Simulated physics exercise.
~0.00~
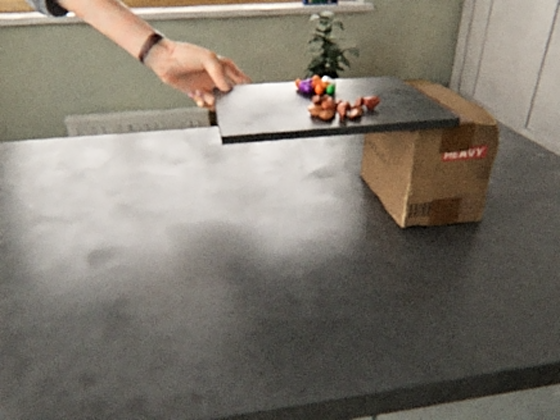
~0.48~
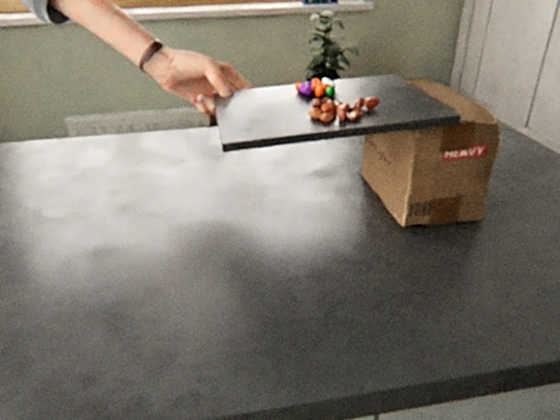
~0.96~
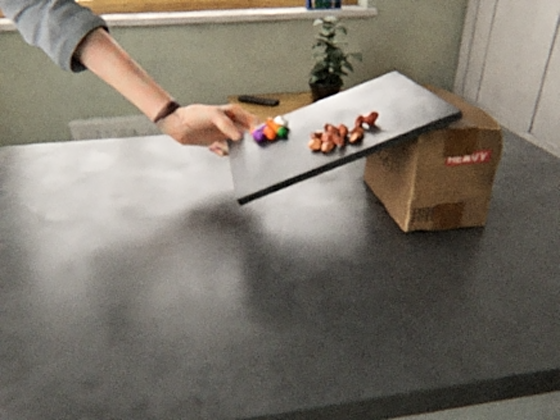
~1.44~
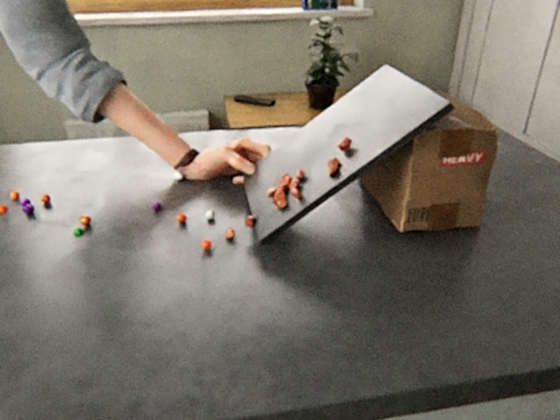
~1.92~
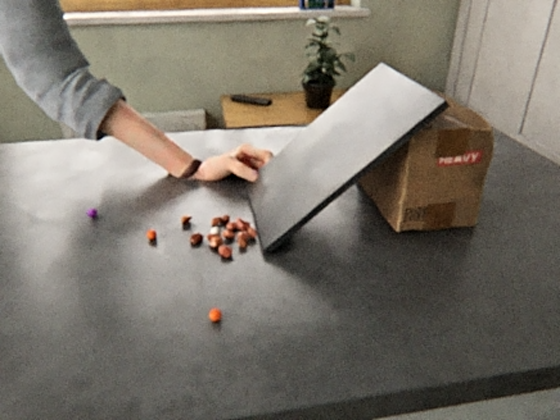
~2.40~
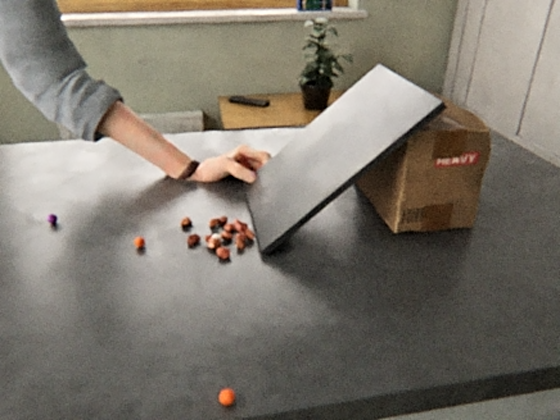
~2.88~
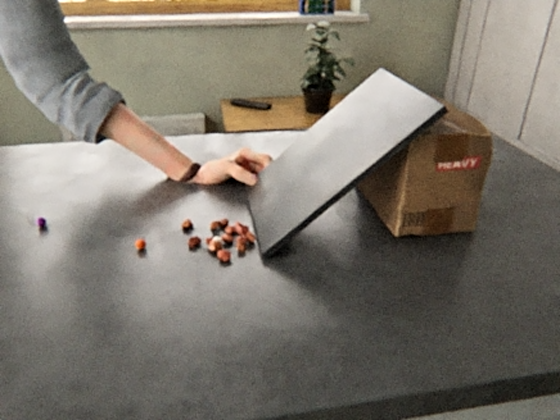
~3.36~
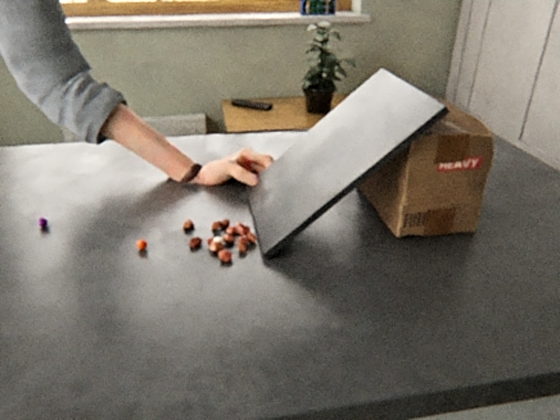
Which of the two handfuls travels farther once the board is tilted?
The colourful balls from the back of the board travel farther, scattering across the counter with most going off it, while the reddish-brown lumps stay close to the foot of the board.
